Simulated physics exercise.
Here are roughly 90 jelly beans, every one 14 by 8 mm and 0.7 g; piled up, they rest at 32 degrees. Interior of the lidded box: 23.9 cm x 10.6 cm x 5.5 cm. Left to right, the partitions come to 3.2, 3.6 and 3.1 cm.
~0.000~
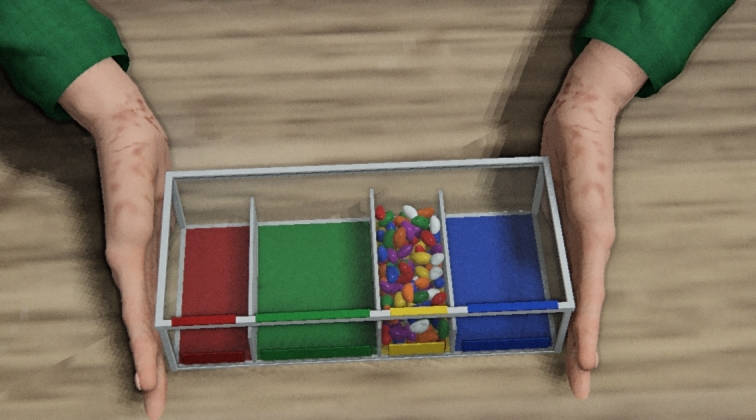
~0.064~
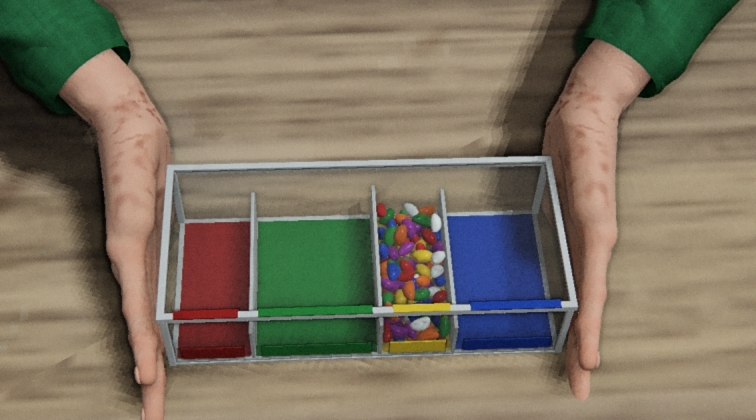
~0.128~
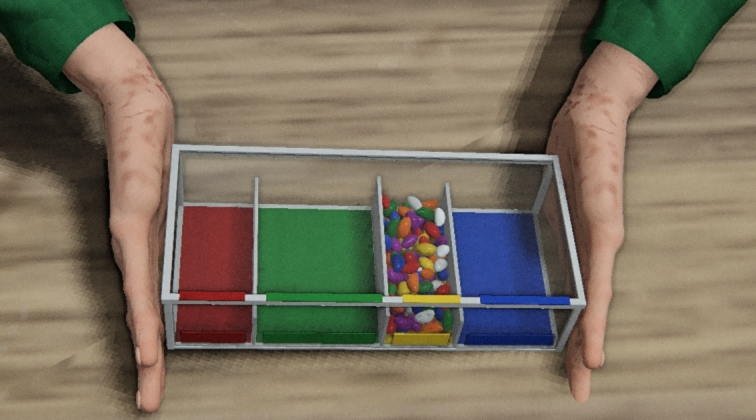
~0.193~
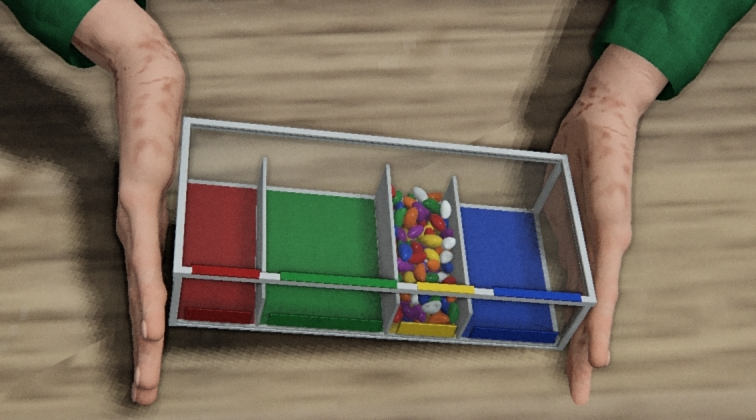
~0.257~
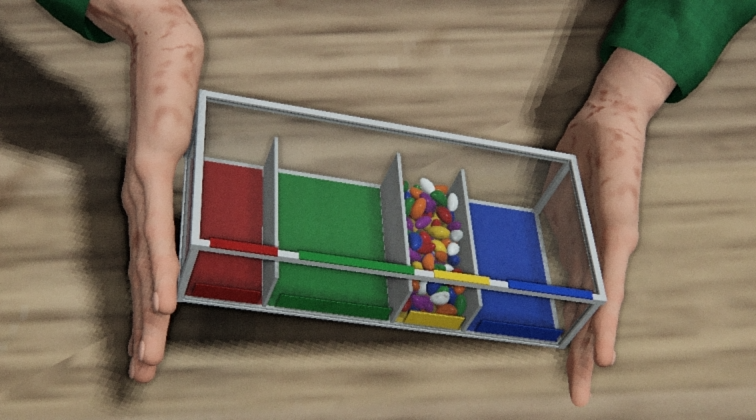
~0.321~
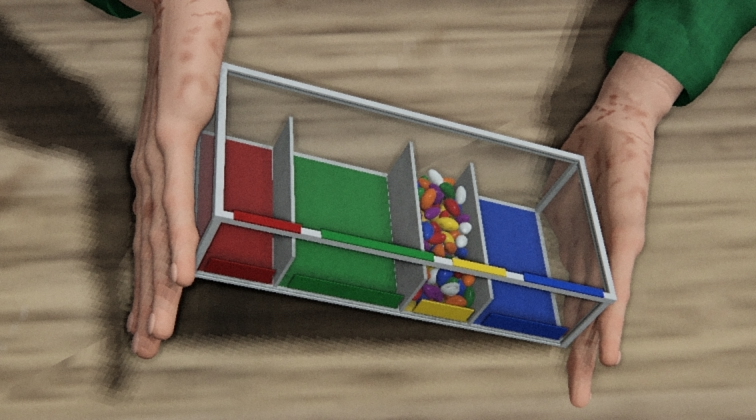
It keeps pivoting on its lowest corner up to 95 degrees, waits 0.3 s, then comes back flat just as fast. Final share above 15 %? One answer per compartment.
Red: Below or equal, blue: Above, green: Below or equal, yellow: Above.
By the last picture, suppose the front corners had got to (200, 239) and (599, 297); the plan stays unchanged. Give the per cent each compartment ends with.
Per cent by compartment: Red 0, blue 60, green 0, yellow 40.
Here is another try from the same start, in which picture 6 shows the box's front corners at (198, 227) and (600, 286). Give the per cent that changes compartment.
In that case about 60 percent.
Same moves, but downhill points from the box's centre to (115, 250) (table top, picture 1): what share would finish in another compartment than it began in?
Estimate: Some 65 per cent.
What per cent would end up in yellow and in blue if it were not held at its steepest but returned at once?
In per cent: Yellow 35, blue 65.
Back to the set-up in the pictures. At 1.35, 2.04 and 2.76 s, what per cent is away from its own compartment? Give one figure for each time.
Roughly 60, 70, 70.
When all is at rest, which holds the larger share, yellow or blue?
The blue compartment ends up with more.
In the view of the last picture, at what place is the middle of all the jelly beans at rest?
Centre at rest, approx.: (500, 262) px.
After 1.35 s, tilt 95 degrees; blue 60 %, yellow 40 %.
Then, at 2.04 s, tilt 47 degrees; blue 70 %, yellow 30 %.
After 2.76 s, tilt 0 degrees; blue 70 %, yellow 30 %.
In the end, at 3.3 s, red 0 %, blue 70 %, green 0 %, yellow 30 %.
